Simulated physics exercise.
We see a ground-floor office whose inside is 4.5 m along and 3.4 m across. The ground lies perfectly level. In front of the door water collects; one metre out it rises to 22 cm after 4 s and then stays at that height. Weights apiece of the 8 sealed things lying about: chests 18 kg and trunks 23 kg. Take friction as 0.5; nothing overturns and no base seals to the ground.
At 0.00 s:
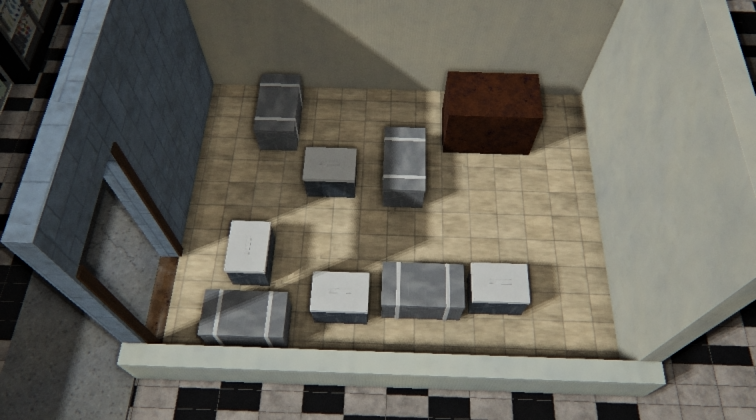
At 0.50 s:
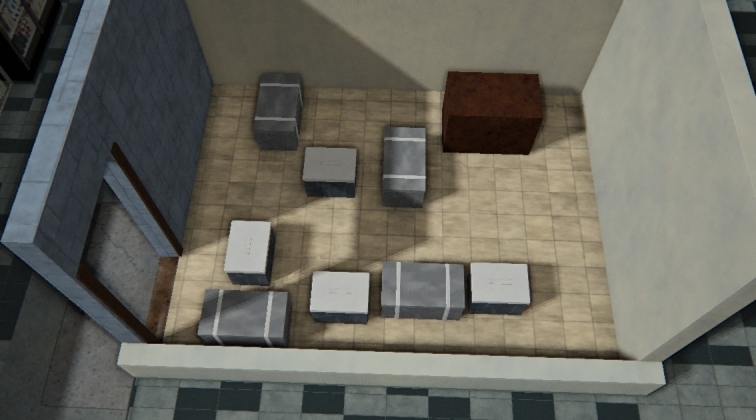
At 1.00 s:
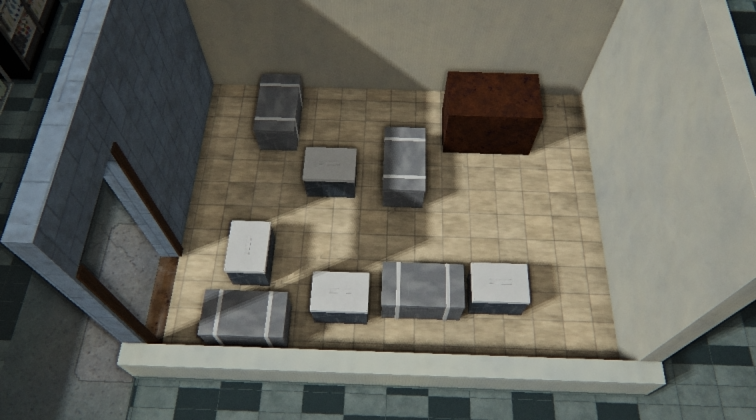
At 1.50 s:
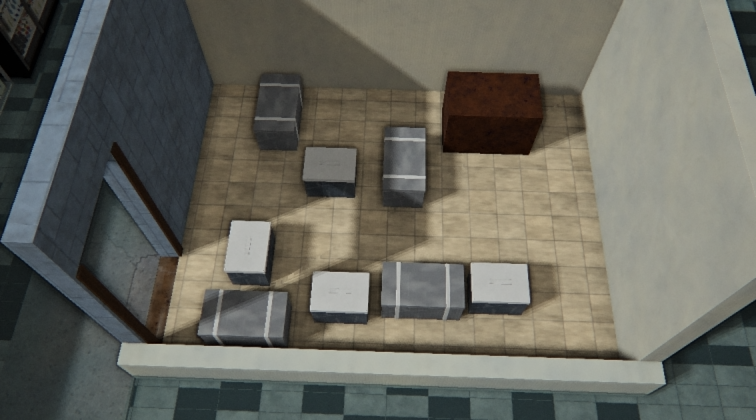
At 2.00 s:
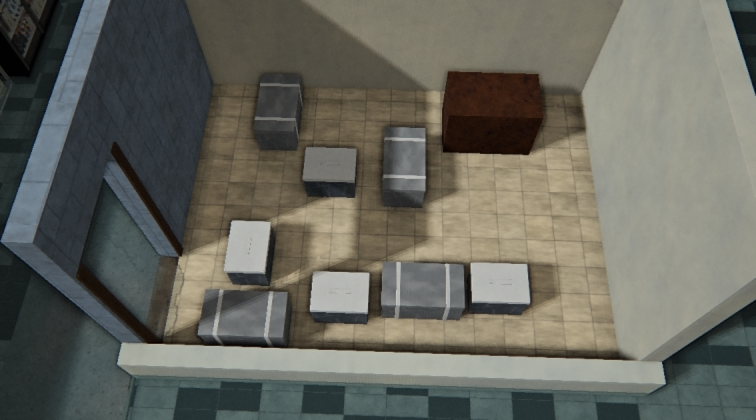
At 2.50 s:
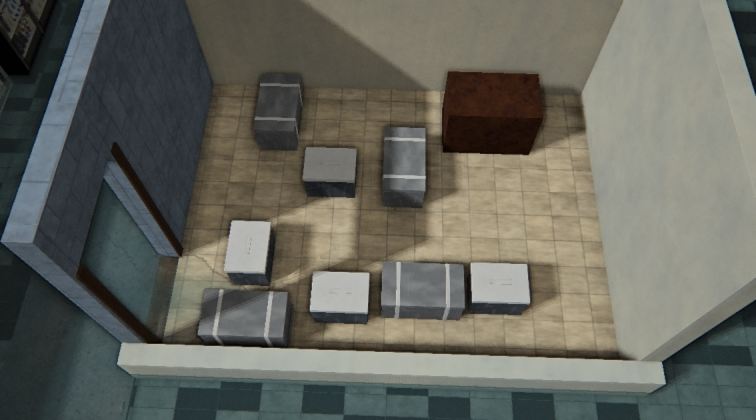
Water spreads outside the room and creeps through the doorway onto the tiled floor.
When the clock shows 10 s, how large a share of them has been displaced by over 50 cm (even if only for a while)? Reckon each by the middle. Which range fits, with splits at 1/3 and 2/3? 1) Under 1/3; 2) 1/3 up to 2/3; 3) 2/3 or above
(2) 1/3 up to 2/3.
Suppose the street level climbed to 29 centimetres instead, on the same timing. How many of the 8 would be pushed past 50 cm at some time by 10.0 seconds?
So the tally would be 6.
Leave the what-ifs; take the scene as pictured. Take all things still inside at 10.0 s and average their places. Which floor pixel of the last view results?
I'd put it around (388, 211).
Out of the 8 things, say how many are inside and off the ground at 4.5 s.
The number is 1.
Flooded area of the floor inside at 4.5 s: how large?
Some 5.0 m2.
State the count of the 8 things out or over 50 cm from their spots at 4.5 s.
The answer is 1.
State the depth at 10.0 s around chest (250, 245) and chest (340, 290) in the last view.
Around 5 cm and 9 cm.
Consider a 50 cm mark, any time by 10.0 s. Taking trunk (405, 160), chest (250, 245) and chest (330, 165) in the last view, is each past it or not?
So that's inside it for the first, beyond it for the second and beyond it for the last.
After 3.5 s 0 of 8 are over 50 cm from their spots; 0 afloat.
After 4.5 s 1 of 8 are over 50 cm from their spots; 1 afloat.
After 7.0 s 2 of 8 are over 50 cm from their spots; 1 afloat.
After 10.0 s 3 of 8 are over 50 cm from their spots, and 3 have been at some point; 4 afloat.
